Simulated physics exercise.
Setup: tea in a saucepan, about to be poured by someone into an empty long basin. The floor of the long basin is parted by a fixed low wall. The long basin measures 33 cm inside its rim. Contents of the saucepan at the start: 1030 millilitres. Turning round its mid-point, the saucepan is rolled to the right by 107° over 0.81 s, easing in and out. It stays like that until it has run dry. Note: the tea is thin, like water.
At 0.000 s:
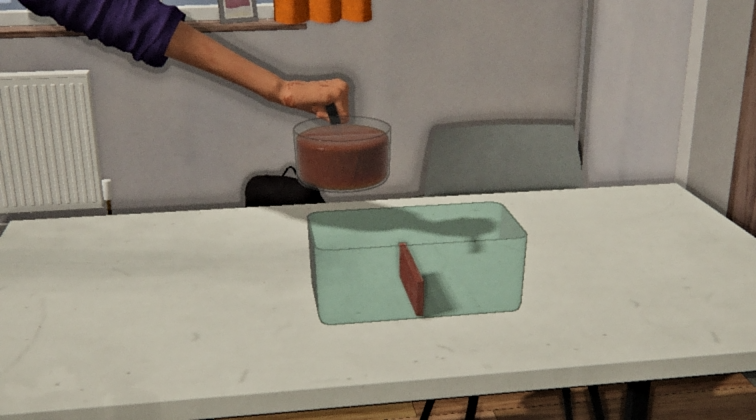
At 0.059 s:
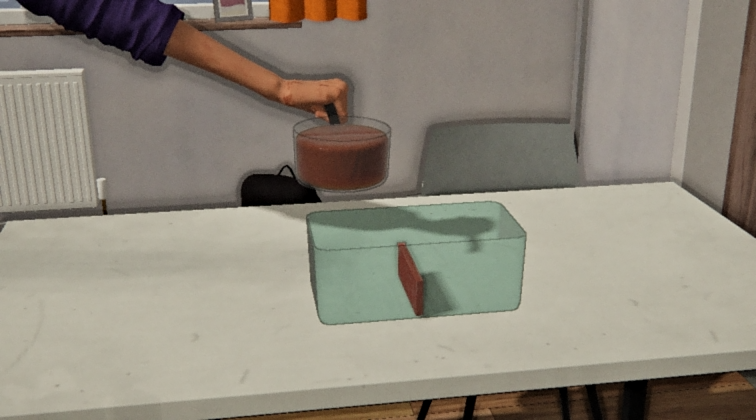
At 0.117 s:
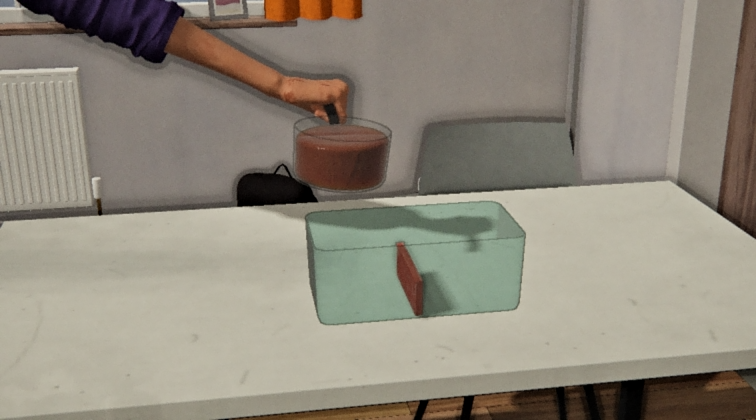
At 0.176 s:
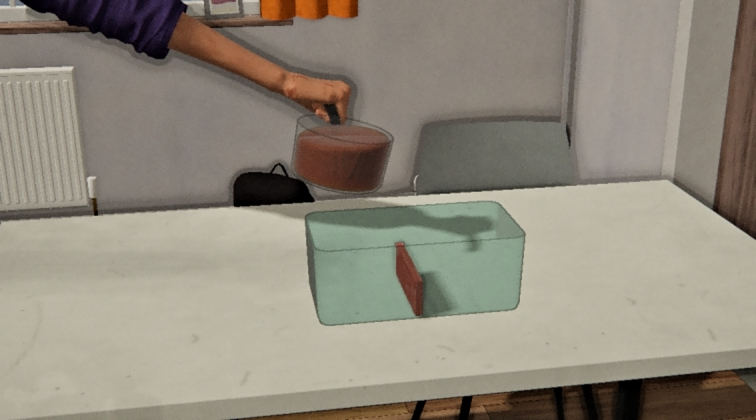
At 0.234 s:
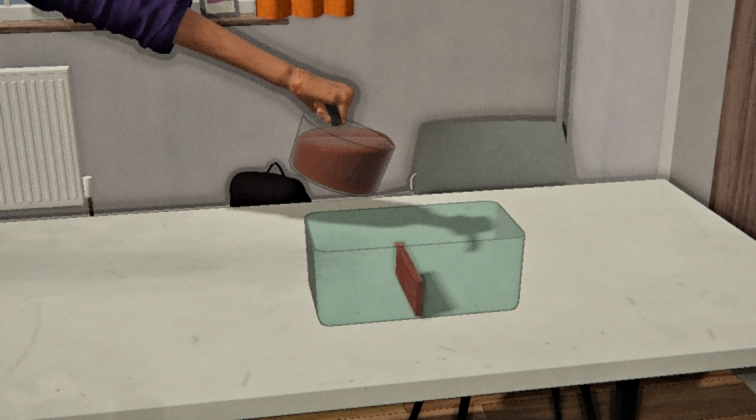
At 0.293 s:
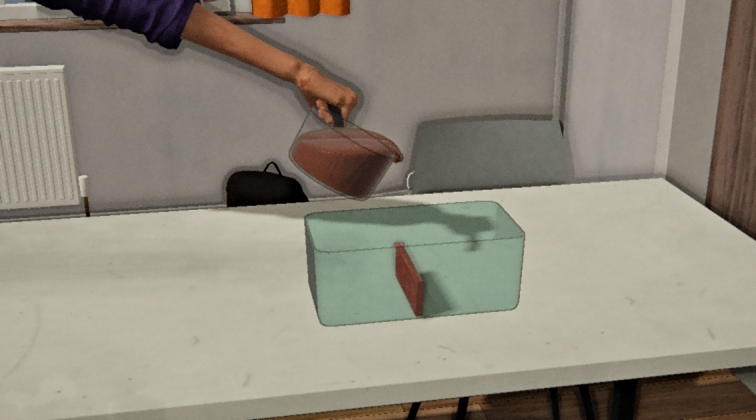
In this clip, a hand holds a clear saucepan of reddish-brown tea above an empty, pale green long basin with a red wall inside, then gradually tilts the pan to the right until the tea reaches its rim.
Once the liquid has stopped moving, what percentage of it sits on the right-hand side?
About 72 per cent.
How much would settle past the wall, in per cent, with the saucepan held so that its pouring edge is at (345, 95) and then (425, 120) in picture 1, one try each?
Respectively 20 and 95 %.
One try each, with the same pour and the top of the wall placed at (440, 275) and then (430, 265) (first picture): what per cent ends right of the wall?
Roughly 30 per cent, then 45 per cent.
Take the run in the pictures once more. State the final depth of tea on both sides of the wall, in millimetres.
Final levels - left approx 12 mm, right approx 30 mm.
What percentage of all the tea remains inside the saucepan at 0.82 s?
About 6 % is still there.
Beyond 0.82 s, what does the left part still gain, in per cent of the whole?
About 10 percent.
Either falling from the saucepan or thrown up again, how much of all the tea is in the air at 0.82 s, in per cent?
Near 5 percent.
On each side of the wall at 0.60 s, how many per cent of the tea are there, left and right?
1 left and 36 right, roughly.
Then, 0.60 s in, the tilt is 90° and 31 per cent is still to pour, 1 is left of the wall and 35 right of it.
Then, 0.82 s in, the tilt is 107° and 6 per cent is still to pour, 17 is left of the wall and 72 right of it.
Then, 1.06 s in, the tilt is 107° and 0 per cent is still to pour, 27 is left of the wall and 72 right of it.
Then, 1.31 s in, the tilt is 107° and 0 per cent is still to pour, 28 is left of the wall and 72 right of it.
Finally, 27 per cent lies left of the wall, 72 right of it and 1 outside.
